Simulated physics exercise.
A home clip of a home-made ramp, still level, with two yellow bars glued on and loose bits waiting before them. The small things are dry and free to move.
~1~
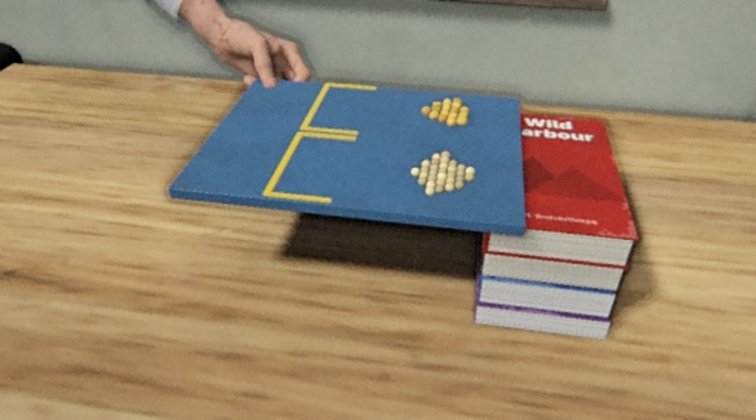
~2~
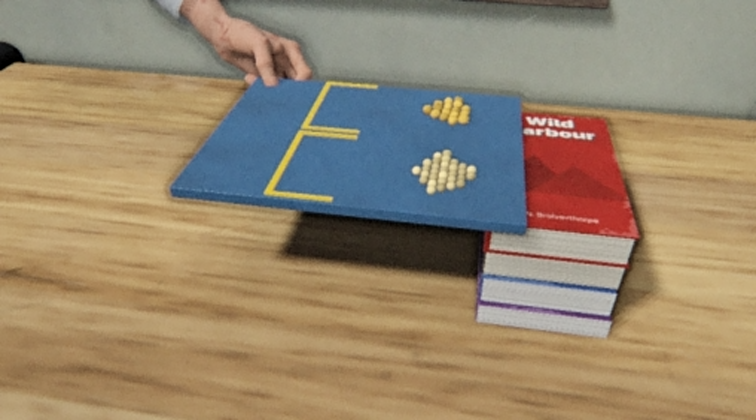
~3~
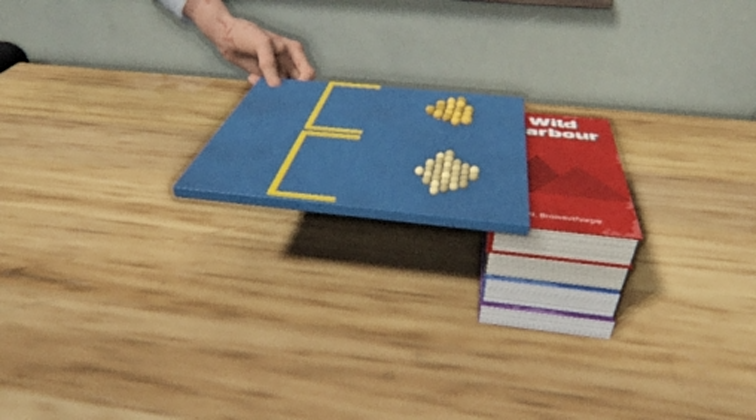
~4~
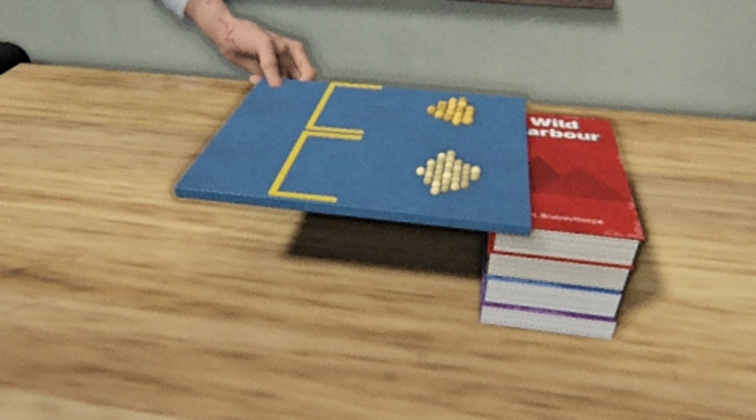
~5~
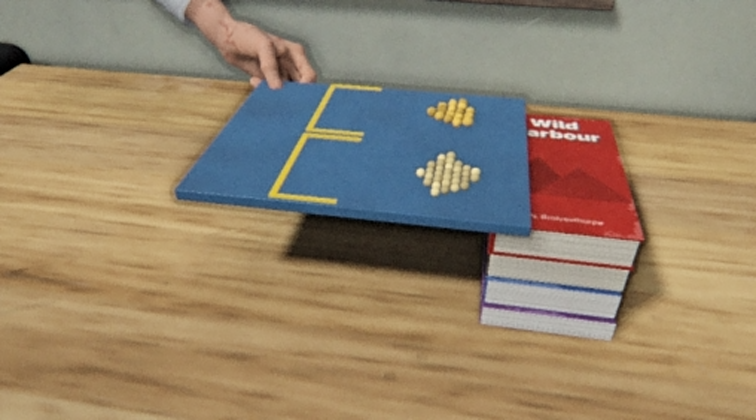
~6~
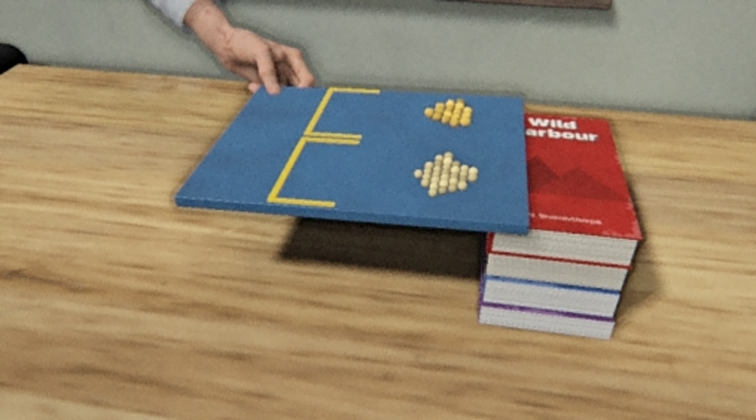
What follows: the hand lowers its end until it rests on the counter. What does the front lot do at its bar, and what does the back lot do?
In the end the front lot carries on beyond the bar, and the back lot carries on beyond the bar.
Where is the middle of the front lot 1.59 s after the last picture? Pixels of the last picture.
Close to (70, 236).
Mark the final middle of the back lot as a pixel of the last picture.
Around (161, 178).
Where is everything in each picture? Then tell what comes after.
The first picture shows held end of the board (183, 189), level; book pile (550, 180), nearly half as high as the board is long; front lot (443, 172), some soya beans; back lot (455, 112), a few puffed corn balls; front bar (285, 162), much lower than a piece; back bar (316, 105), much lower than a piece.
The second picture shows held end of the board (185, 187), level; back lot (456, 111).
The third picture shows held end of the board (188, 187), level; front lot (447, 171).
The fourth picture shows held end of the board (189, 188), level; back lot (461, 112).
The fifth picture shows held end of the board (189, 190), level; front lot (448, 173).
The sixth picture shows held end of the board (189, 197), down by 2°; book pile (554, 179); front lot (446, 173), not moving; back lot (458, 113), not moving; front bar (289, 167); back bar (320, 110).
Then, 0.48 s later than the last frame, board sloping at 12°; front lot on its way down; back lot where it was.
Then, 0.99 s later than the last frame, board sloping at 22°; front lot the larger part past its bar; back lot about a tenth past its bar.
Then, 1.59 s later than the last frame, board resting at 25°; front lot almost all past its bar; back lot every one past its bar.
When it is over, board resting at 25°; front lot almost all past its bar; back lot every one past its bar.
